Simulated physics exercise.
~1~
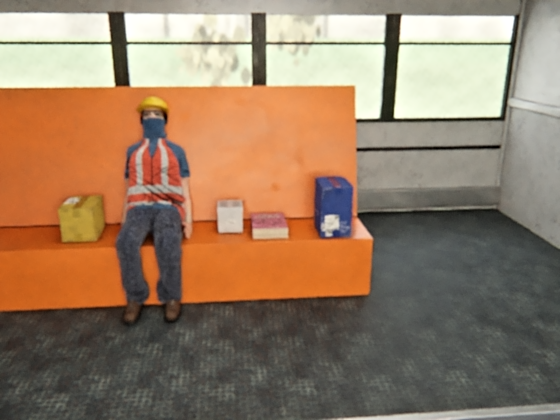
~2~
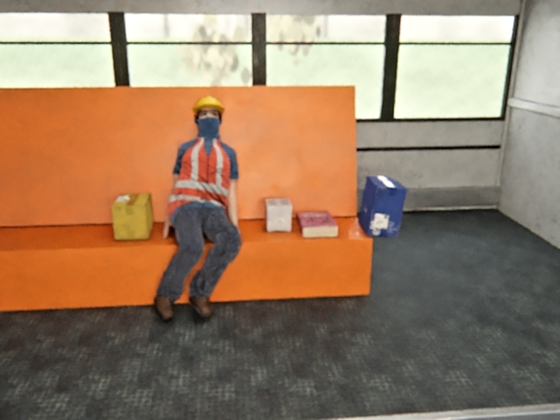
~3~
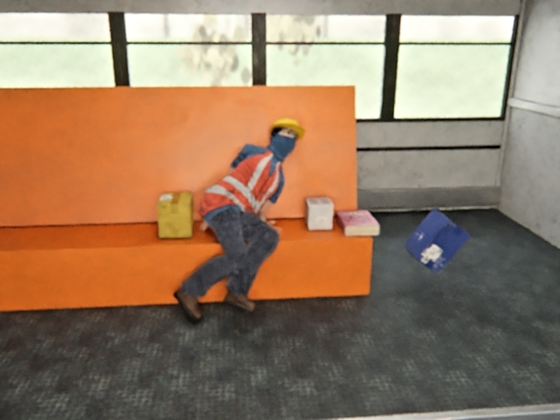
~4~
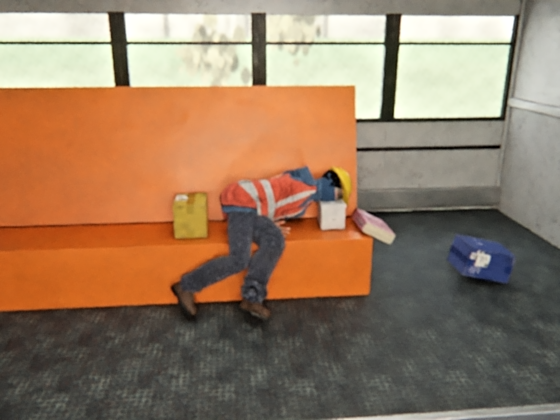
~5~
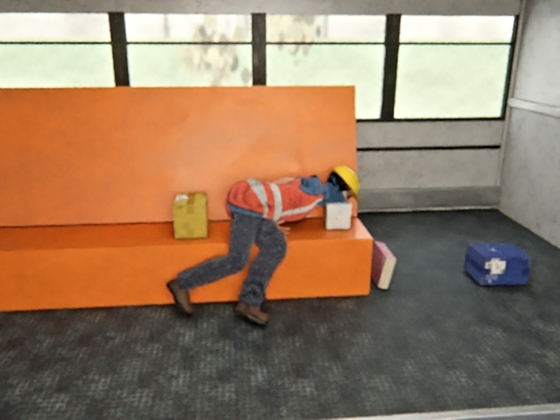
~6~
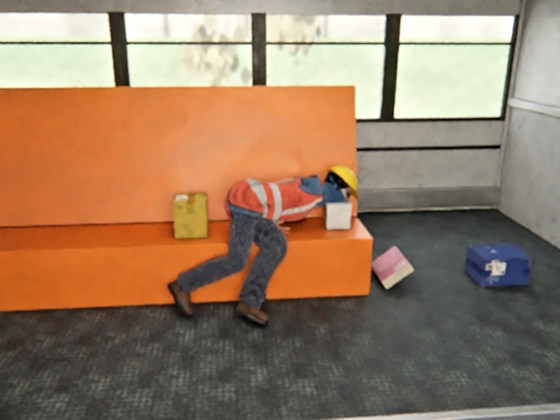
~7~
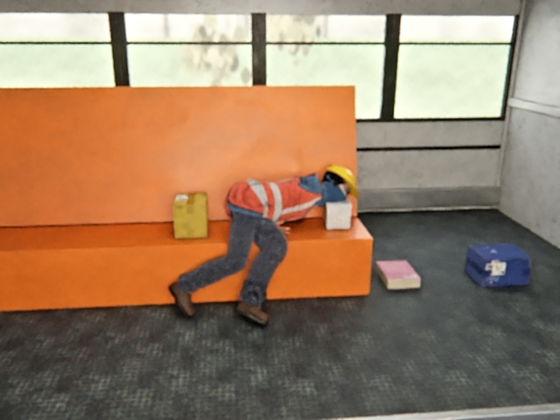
Slumped worker in yellow hard hat sliding right along orange bench and toppling sideways as blue pack and pink folder fall off.
